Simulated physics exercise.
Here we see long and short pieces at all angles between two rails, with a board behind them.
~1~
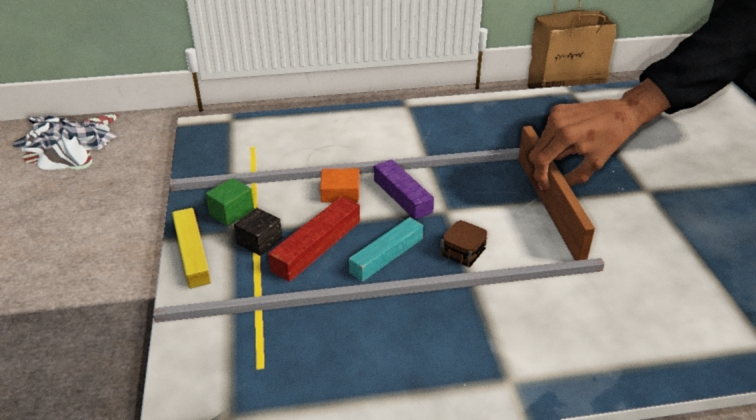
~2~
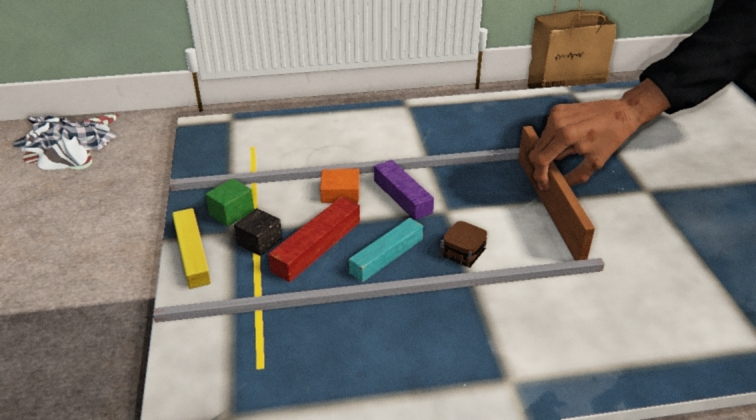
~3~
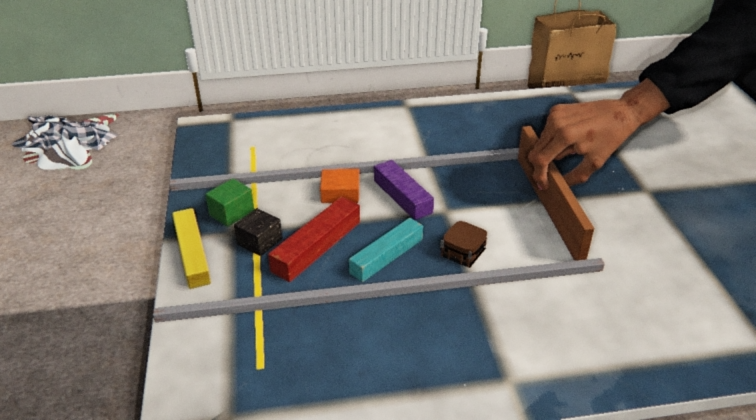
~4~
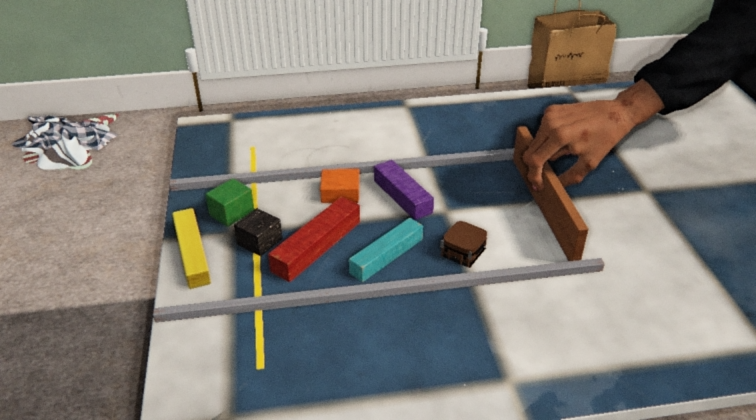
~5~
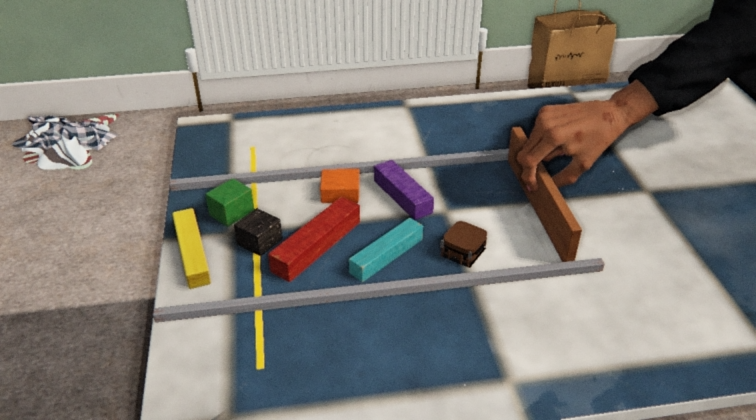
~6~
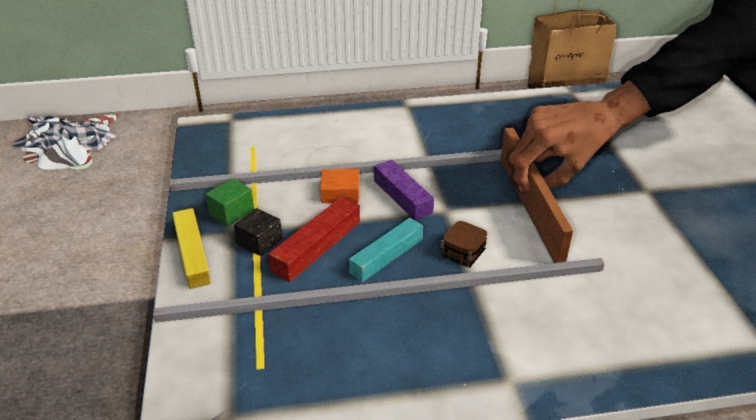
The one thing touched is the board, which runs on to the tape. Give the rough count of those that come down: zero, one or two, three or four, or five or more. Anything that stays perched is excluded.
Turns out one or two get pushed past the edge and drop.
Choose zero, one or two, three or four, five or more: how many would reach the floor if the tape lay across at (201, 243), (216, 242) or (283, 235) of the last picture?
Falls: More than four; three or four; no fall at all.
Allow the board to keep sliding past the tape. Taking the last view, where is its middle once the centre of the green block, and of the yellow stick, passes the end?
About (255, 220), and about (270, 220) for the other.
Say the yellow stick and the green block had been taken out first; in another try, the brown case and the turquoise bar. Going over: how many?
The counts: 0 and 0.
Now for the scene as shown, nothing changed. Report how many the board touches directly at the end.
Total: 3.
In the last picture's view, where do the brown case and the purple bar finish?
Brown case at (239, 284), purple bar at (243, 203).
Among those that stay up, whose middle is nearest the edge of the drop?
Answer: The green block.
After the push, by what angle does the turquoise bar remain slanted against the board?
I'd estimate about 35 degrees.
A little later, none off yet; yellow stick at rest near (191, 247); green block at rest near (230, 202); black block at rest near (259, 232).
When it is over, the number that fall off is one or two; down, yellow stick.
